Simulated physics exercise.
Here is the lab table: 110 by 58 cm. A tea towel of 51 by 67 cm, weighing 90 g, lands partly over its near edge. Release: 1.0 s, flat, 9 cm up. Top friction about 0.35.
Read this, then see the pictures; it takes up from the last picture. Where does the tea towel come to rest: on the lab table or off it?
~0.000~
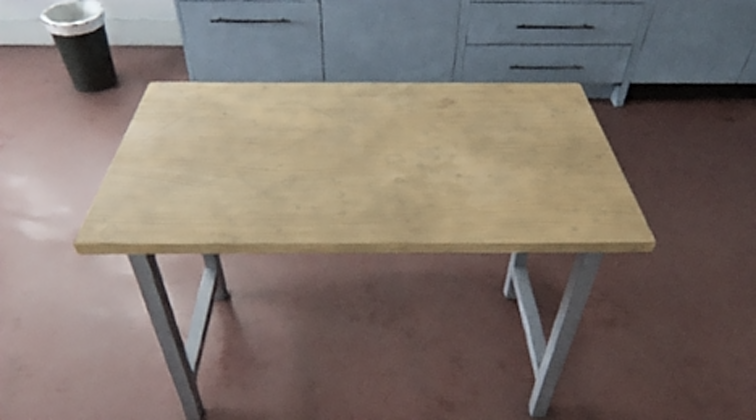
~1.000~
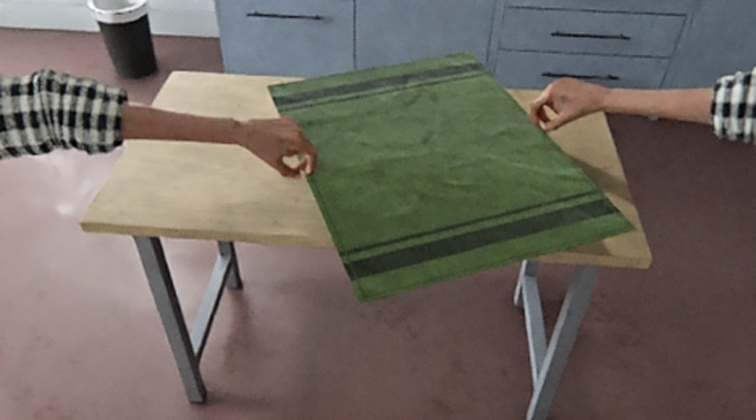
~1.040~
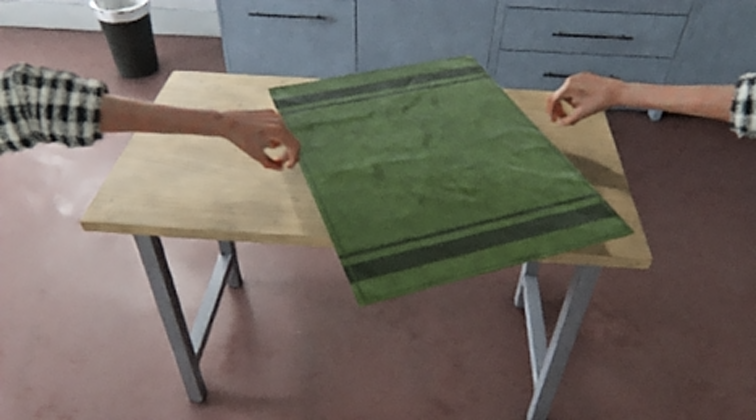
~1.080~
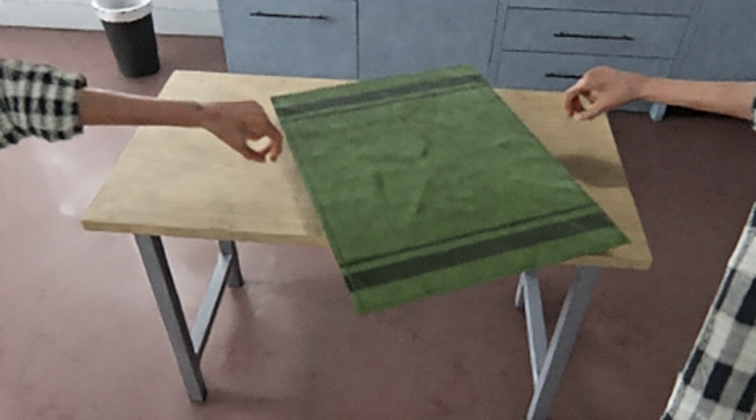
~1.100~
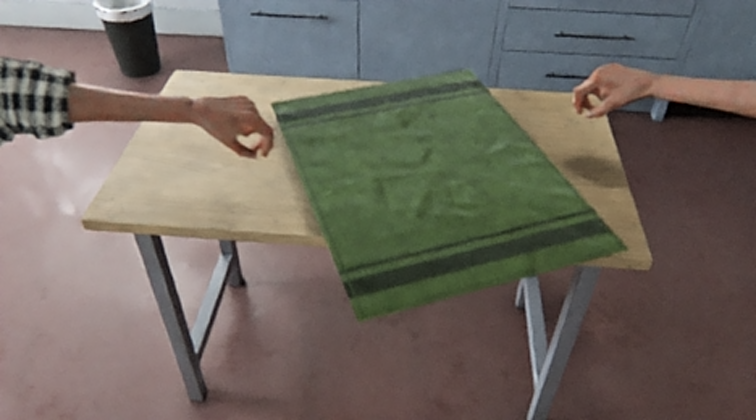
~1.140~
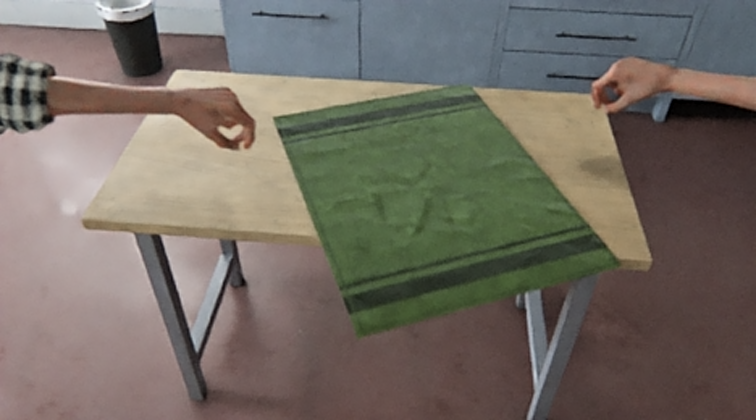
On the lab table.
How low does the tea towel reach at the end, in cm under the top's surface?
Some 22 cm.
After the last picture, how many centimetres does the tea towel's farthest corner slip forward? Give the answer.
Forward slip after last picture: Approx. 1 cm.
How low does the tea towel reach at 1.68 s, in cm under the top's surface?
Depth under surface at that time: Approx. 20 centimetres.
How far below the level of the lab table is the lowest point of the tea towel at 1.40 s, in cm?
About 12 cm.
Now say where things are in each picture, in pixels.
The bare lab table, in the first picture.
Tea towel corners (361, 304) (267, 86) (470, 52) (637, 229), in the second picture.
Tea towel corners (360, 307) (268, 89), in the third picture.
Tea towel corners (359, 316) (270, 97), in the fourth picture.
Tea towel corners (359, 322) (271, 104), in the fifth picture.
Tea towel corners (358, 339) (273, 117) (468, 85) (622, 267), in the sixth picture.
By 1.4 s, 80 % of the tea towel is still over the top.
By 1.7 s, 80 % of the tea towel is still over the top.
By 1.9 s, 80 % of the tea towel is still over the top.
By 2.2 s, 80 % of the tea towel is still over the top.
By 4.4 s, 75 % of the tea towel is still over the top.
